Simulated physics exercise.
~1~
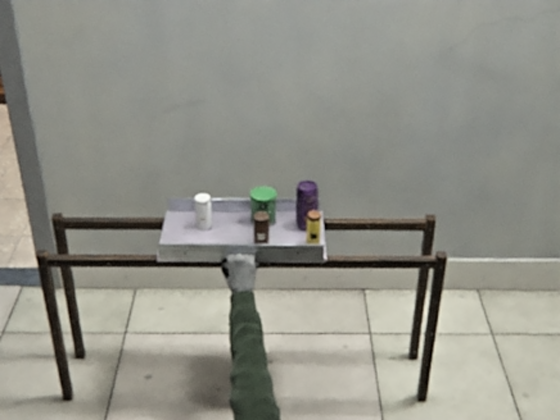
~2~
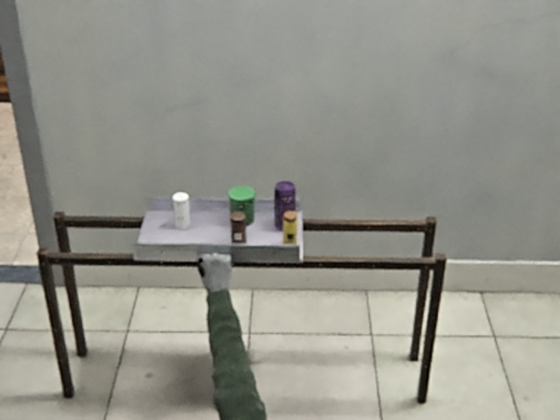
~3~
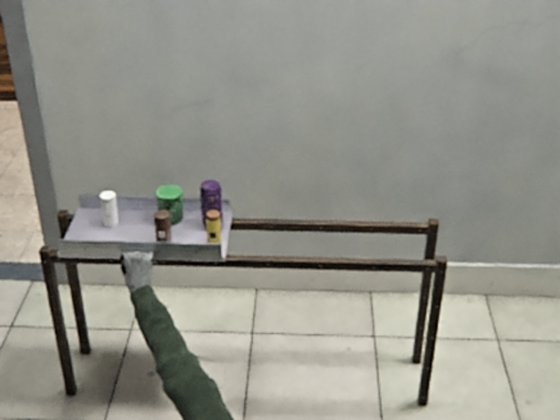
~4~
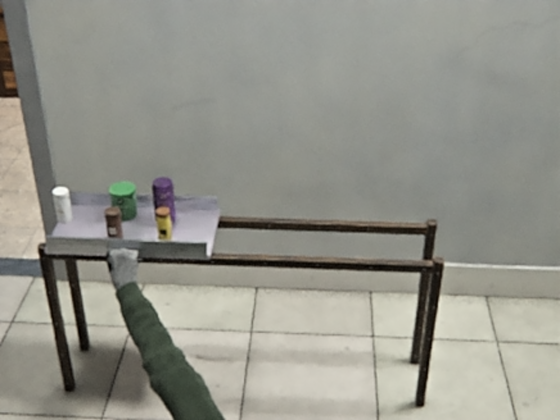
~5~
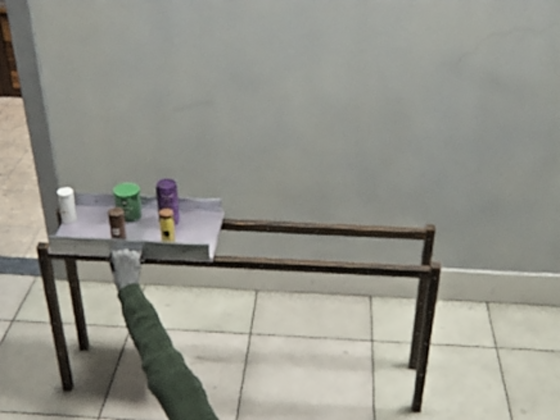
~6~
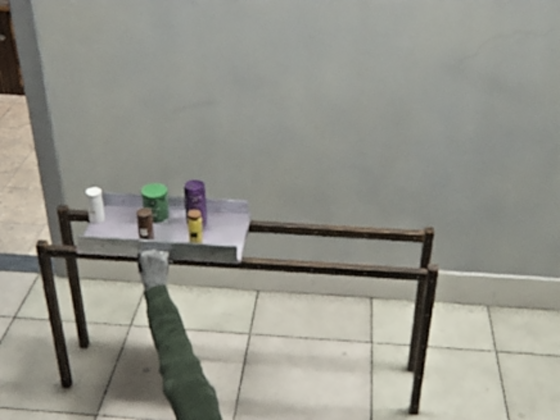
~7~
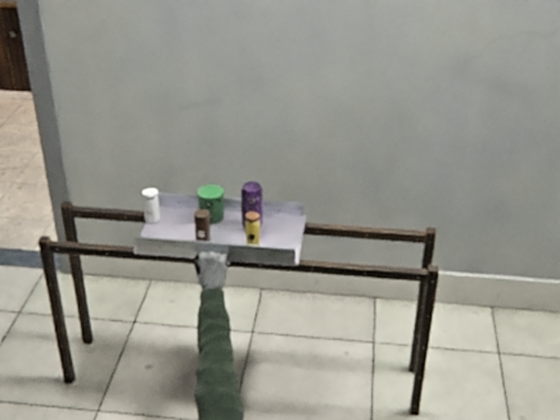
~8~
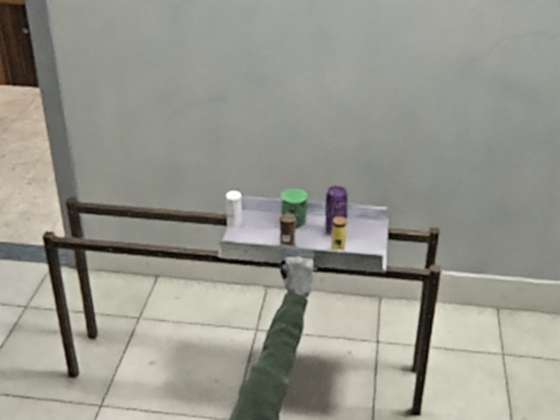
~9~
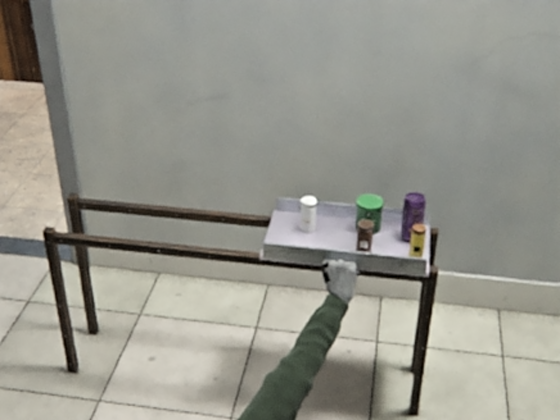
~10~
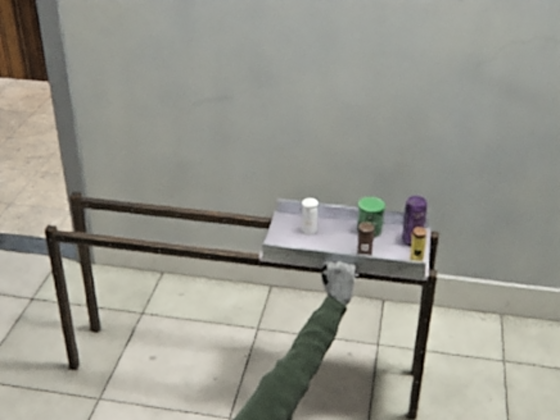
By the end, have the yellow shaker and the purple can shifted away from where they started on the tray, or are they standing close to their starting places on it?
Both the yellow shaker and the purple can end up standing close to their starting places on the tray. They slide left at the left end, but slide back again when the tray reaches the right end.
